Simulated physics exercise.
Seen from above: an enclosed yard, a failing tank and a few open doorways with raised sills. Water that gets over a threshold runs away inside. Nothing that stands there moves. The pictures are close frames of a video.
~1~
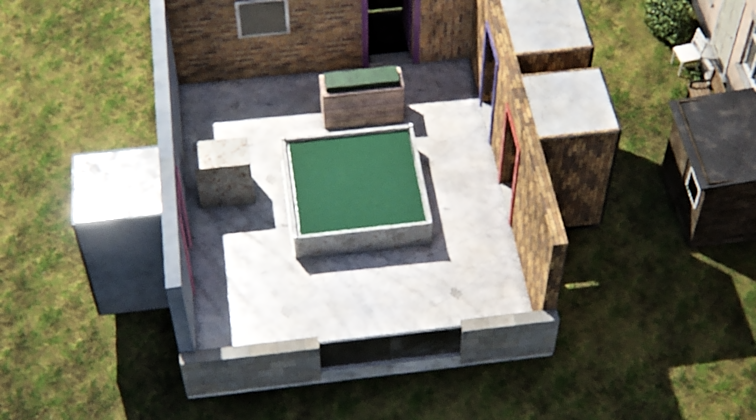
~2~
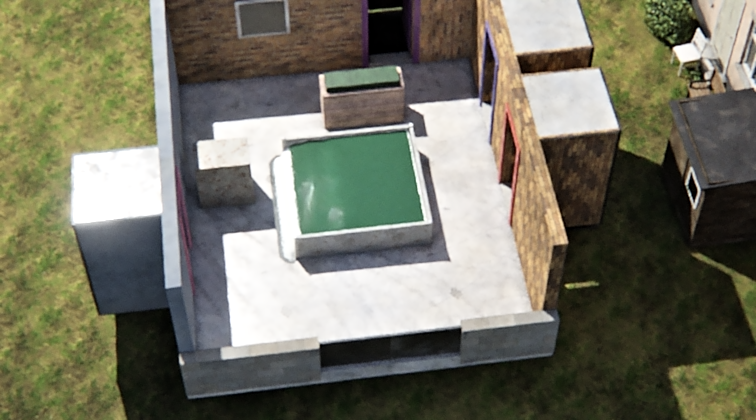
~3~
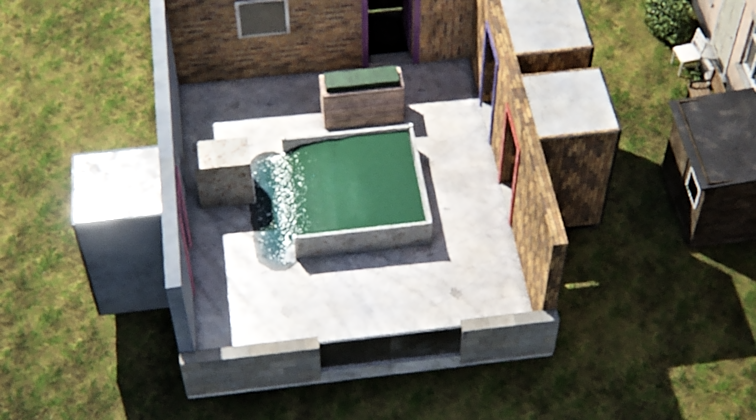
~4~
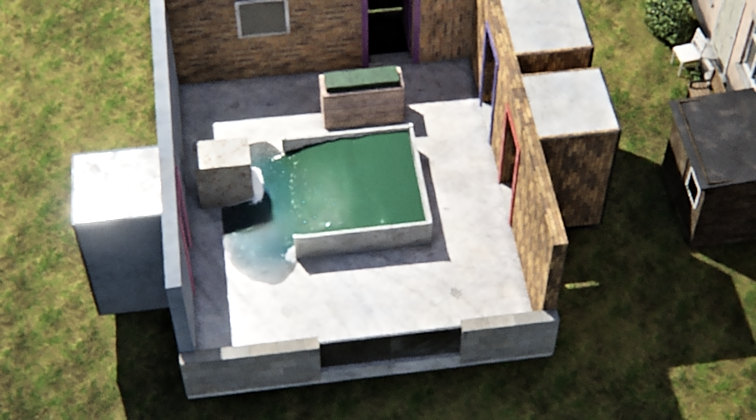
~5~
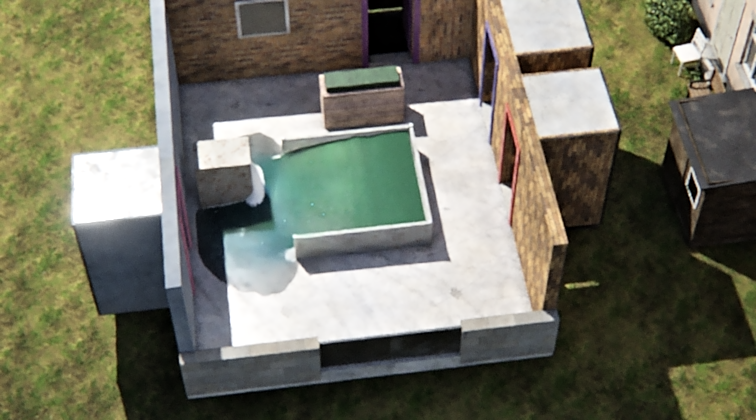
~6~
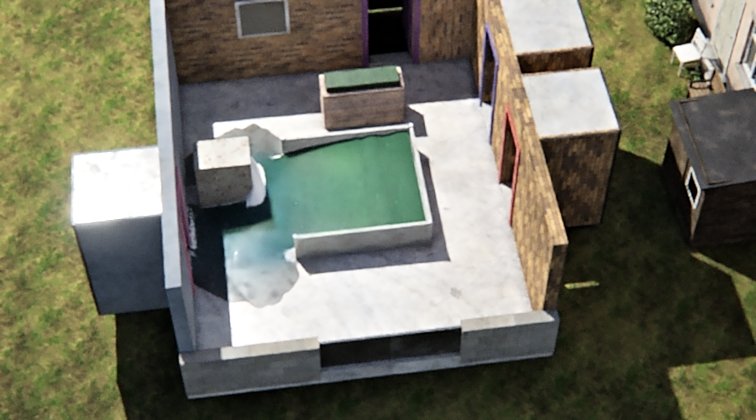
In a walled yard seen from above, a raised square tank holds still green water. Its left side gives way and water pours out in a foamy band onto the pale floor, then spreads around a small block to the left-hand wall and toward the front in a widening, blue-green pool.
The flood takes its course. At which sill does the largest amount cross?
The pink doorway takes the most.
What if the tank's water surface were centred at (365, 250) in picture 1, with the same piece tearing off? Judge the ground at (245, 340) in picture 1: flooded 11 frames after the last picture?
Verdict: Covered.
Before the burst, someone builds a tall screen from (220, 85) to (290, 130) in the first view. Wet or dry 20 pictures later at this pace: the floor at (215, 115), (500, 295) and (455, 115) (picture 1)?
In turn: Covered, no water, free of water.
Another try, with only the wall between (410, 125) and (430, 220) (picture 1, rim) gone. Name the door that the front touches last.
I say the pink door.
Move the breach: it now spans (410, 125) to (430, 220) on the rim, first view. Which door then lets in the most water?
It is the one in red.
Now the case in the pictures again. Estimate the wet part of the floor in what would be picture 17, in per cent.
About 35 per cent.
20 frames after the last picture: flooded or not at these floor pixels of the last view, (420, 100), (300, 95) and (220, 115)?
As listed: No water, flooded, awash.
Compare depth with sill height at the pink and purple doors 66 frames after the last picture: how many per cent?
About 50 and 30 per cent.
A moment on, water covers 25 % of the floor; red door not reached, pink door some in, blue door not reached, purple door not reached.
Next, water covers 35 % of the floor; red door not reached, pink door a lot in, blue door not reached, purple door not reached.
Then, water covers 50 % of the floor; red door not reached, pink door a lot in, blue door not reached, purple door not reached.
Later, water covers 85 % of the floor; red door wet at the sill, nothing in, pink door a lot in, blue door wet at the sill, nothing in, purple door wet at the sill, nothing in.
In the end, water covers 95 % of the floor; red door some in, pink door a lot in, blue door wet at the sill, nothing in, purple door wet at the sill, nothing in; the pink door has let in the most.
